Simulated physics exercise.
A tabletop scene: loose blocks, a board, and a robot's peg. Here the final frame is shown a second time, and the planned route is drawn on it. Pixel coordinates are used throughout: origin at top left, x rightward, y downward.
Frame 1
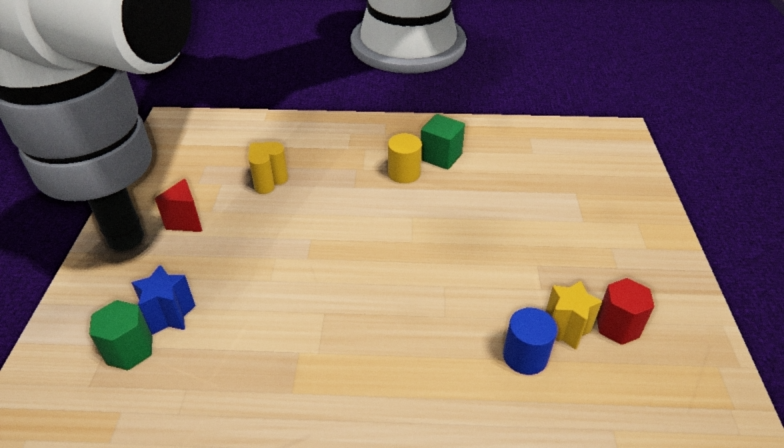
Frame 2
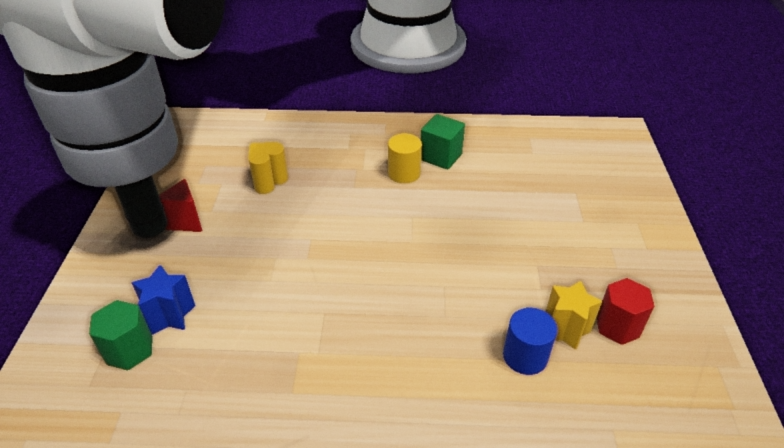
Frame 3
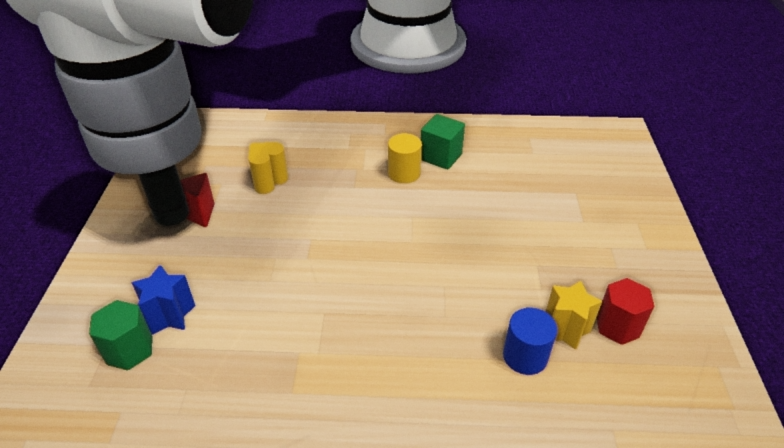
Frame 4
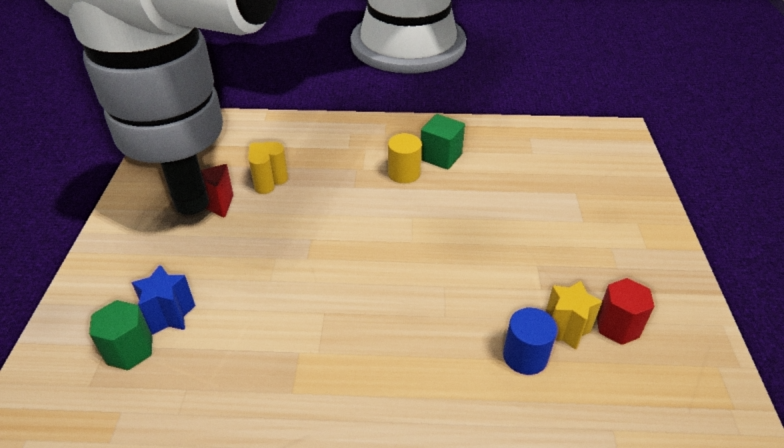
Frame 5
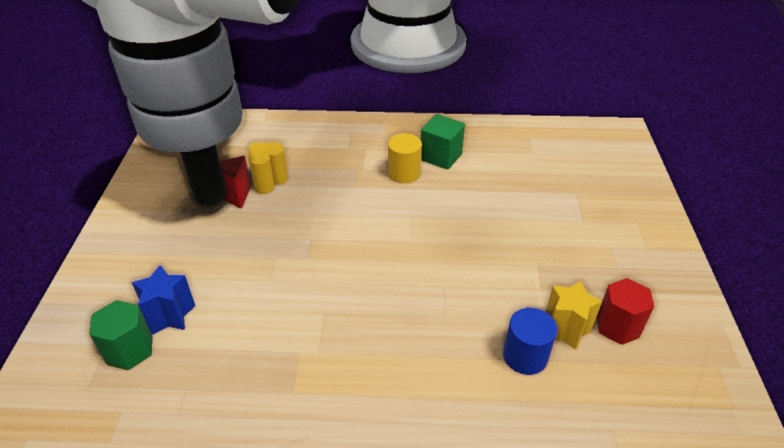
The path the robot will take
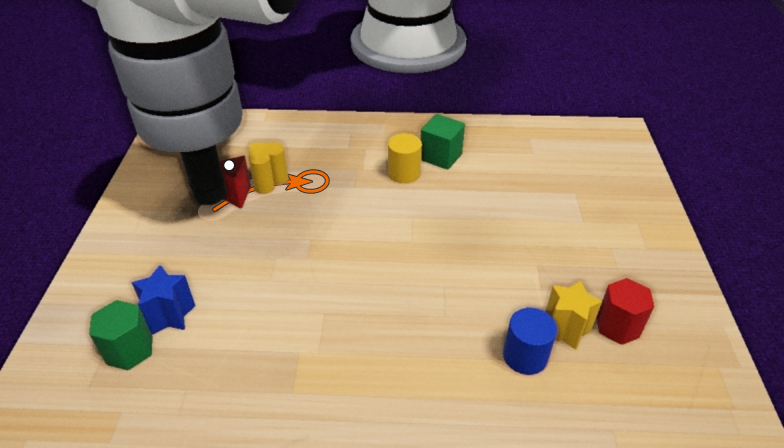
The robot's peg moves right to the red triangle and pushes it toward the yellow heart block.
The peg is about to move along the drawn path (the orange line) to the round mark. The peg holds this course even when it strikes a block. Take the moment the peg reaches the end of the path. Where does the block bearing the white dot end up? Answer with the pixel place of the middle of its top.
I think it will end close to (281, 135).
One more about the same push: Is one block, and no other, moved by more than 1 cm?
The answer is no.
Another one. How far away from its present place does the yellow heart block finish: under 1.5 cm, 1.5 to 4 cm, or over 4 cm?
Above 4 cm.
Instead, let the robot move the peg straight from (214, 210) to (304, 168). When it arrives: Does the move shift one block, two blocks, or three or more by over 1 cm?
The answer will be two.
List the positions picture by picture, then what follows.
In the first frame, lower end of the peg (126, 240), tops of blocks, red triangle (177, 192), yellow heart block (264, 151).
In the second frame, peg (150, 227), blocks as before.
In the third frame, peg (172, 216), red triangle (191, 184).
In the fourth frame, peg (192, 205), red triangle (211, 174).
In the fifth frame, peg (211, 196), red triangle (229, 165), yellow heart block (264, 151).
The drawn path runs from (214, 210) through (244, 193) and (277, 183) to (312, 181); the dot is on the red triangle.
On the path given first. One third of the way, peg (241, 179); red triangle (255, 147); yellow heart block (281, 146).
Two thirds of the way, peg (276, 169); red triangle (278, 136), turned 15° anticlockwise; yellow heart block (304, 140).
At the end, peg (310, 167); red triangle (281, 135), turned 35° anticlockwise; yellow heart block (325, 135), turned 45° anticlockwise.
